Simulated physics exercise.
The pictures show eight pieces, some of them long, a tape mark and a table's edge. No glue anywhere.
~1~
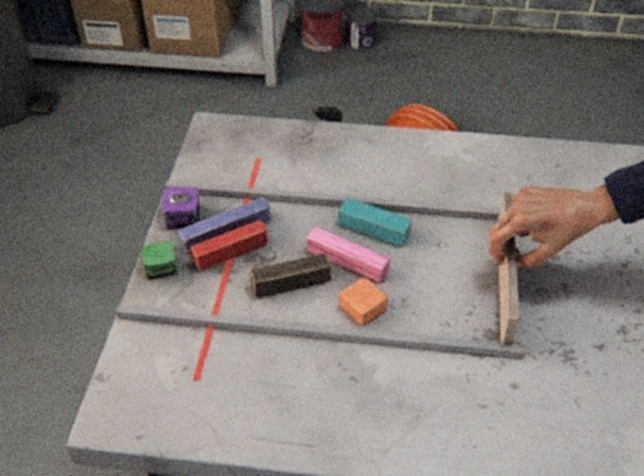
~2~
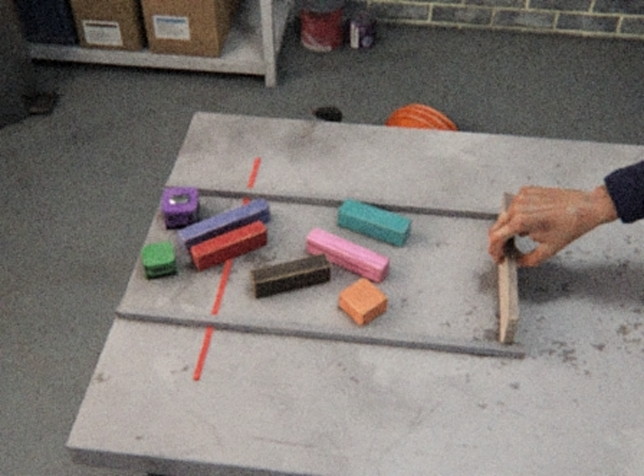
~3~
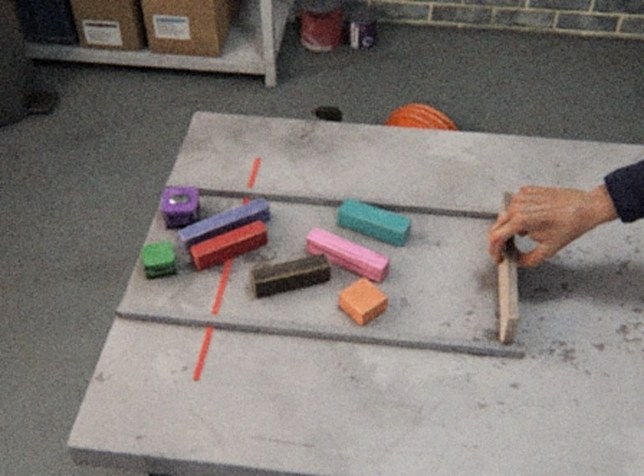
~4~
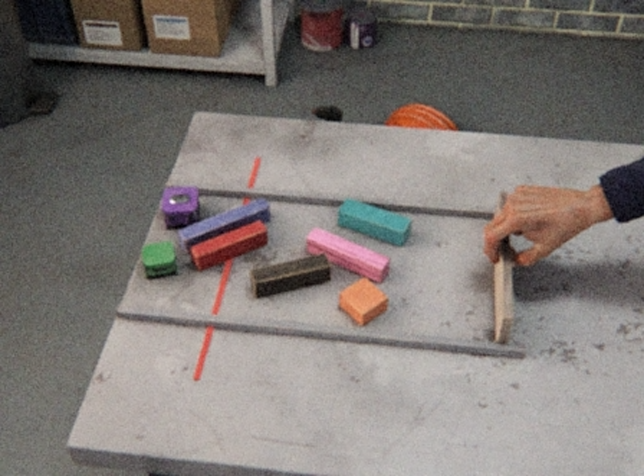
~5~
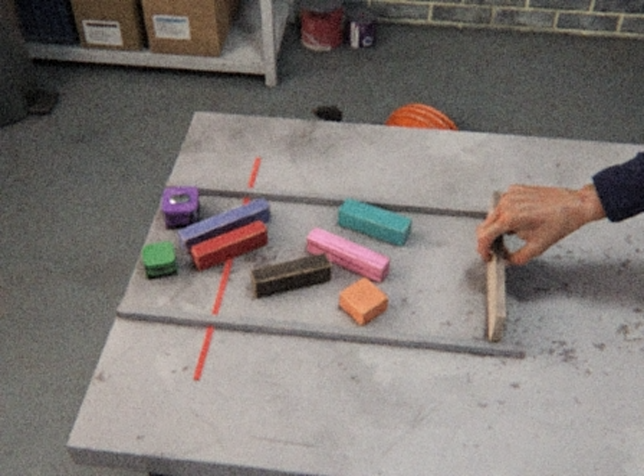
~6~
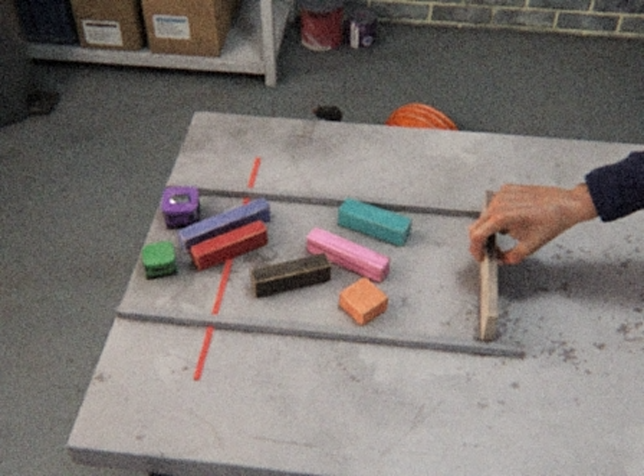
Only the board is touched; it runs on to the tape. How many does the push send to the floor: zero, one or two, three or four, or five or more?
Outcome: The number that fall off is one or two.
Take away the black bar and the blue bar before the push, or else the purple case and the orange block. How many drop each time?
0 in the first case, 1 in the second.
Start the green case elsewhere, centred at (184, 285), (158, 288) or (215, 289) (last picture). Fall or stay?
Place by place, it is kept; tumbles off; stays on.
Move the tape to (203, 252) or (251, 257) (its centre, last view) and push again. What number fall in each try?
It would be 3 and 0.
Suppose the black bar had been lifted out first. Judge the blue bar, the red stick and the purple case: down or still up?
The blue bar survives; the red stick remains up; the purple case drops off.
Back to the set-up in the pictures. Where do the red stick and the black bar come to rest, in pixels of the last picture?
About (168, 260), and the other about (179, 275).
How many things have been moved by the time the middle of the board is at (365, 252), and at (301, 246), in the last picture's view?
At the one place 3, at the other 7.
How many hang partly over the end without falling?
The number is 1.
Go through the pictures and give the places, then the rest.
The first frame shows green case (160, 261); purple case (182, 207); blue bar (225, 225); board (508, 265); tape (231, 255).
The second frame shows purple case (181, 208); turquoise bar (374, 222).
The third frame shows blue bar (225, 226); pink stick (348, 255).
The fourth frame shows green case (160, 261); black bar (291, 275).
The fifth frame shows purple case (182, 208); orange block (364, 301).
The sixth frame shows green case (160, 261); purple case (182, 208); blue bar (226, 225); board (488, 263); tape (231, 255).
Early on, none off yet; green case at rest near (160, 261); purple case at rest near (182, 208); blue bar at rest near (226, 225).
A while later, none off yet; green case travelled about its own width near (142, 274); purple case travelled a little near (171, 204); blue bar travelled a little near (180, 230).
Finally, the number that fall off is one or two; lost, purple case and green case.
